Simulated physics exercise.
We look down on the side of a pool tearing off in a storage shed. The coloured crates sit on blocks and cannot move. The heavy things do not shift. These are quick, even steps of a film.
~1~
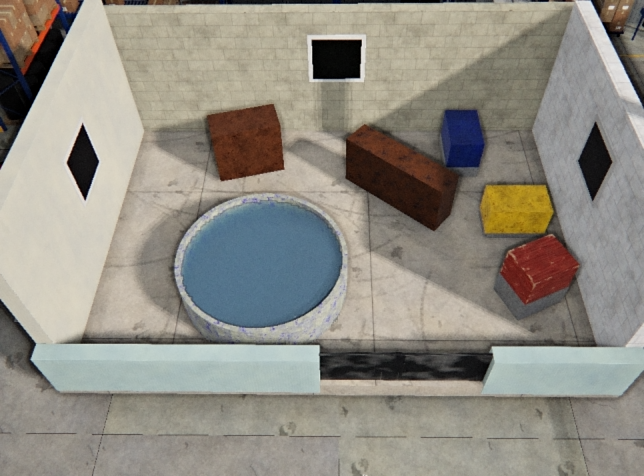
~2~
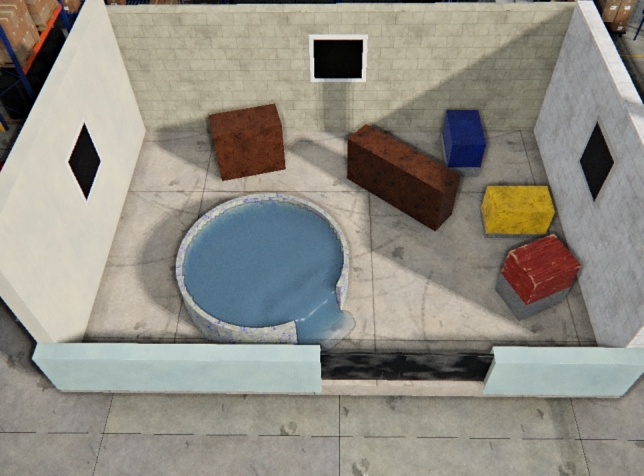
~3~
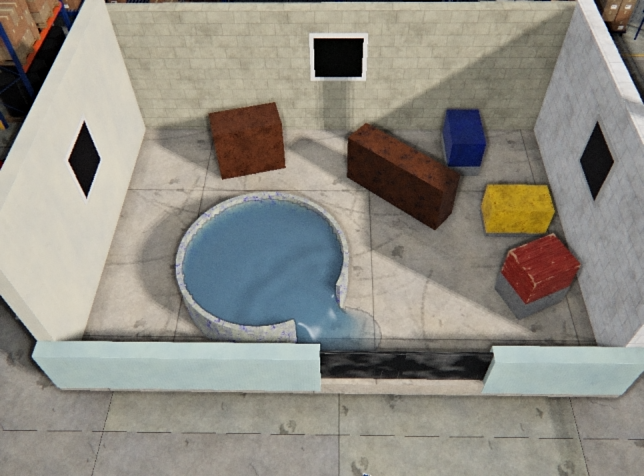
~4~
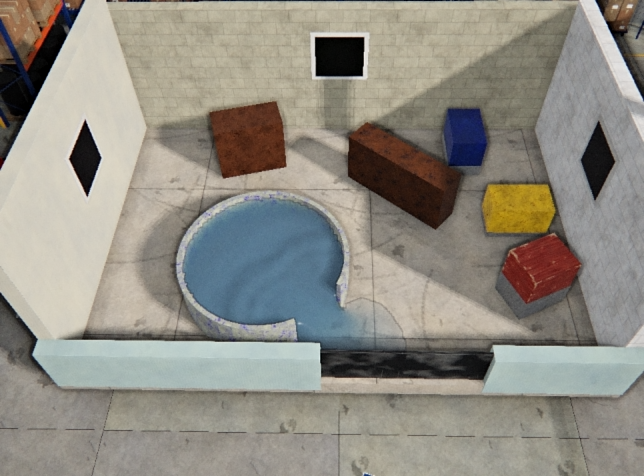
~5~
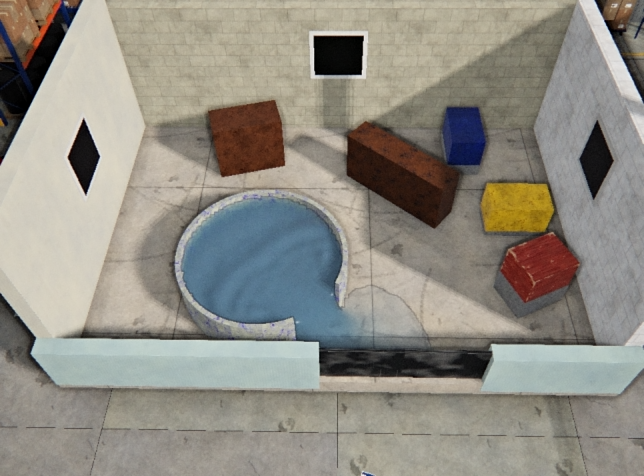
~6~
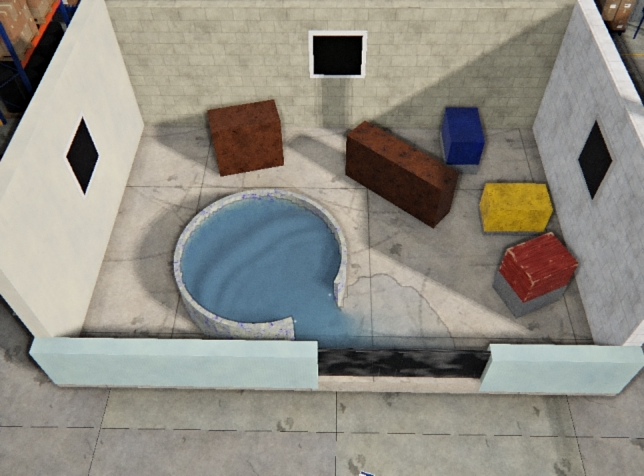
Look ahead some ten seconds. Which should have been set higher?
One by one: The blue crate stays dry; the red crate stays dry; the yellow crate gets wet.
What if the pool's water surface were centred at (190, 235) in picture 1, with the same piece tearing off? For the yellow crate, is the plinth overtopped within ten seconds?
One by one: Yellow gets wet.
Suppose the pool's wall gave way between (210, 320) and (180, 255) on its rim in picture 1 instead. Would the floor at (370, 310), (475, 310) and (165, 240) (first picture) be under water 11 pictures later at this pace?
In turn: Not flooded, dry, flooded.
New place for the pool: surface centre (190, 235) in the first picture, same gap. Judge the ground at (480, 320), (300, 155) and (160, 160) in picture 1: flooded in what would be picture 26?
In turn: Flooded, no water, dry.
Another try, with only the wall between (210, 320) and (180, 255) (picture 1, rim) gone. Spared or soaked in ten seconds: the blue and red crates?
In short: Blue crate remains dry, red crate remains dry.
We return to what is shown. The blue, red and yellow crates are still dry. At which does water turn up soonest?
I say the red crate.
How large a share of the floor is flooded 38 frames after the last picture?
I make it 85 per cent.
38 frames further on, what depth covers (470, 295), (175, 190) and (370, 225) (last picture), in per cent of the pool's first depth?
In that order: 25, 2 and 6 per cent.
A moment on, water covers 20 % of the floor; the blue crate not reached, the red crate water round its plinth, the yellow crate not reached.
Next, water covers 30 % of the floor; the blue crate not reached, the red crate water round its plinth, the yellow crate water round its plinth.
Then, water covers 45 % of the floor; the blue crate water round its plinth, the red crate water round its plinth, the yellow crate water round its plinth.
Later, water covers 85 % of the floor; the blue crate water round its plinth, the red crate water round its plinth, the yellow crate water round its plinth.
In the end, water covers 100 % of the floor; the blue crate stayed above the water, the red crate stayed above the water, the yellow crate was topped.
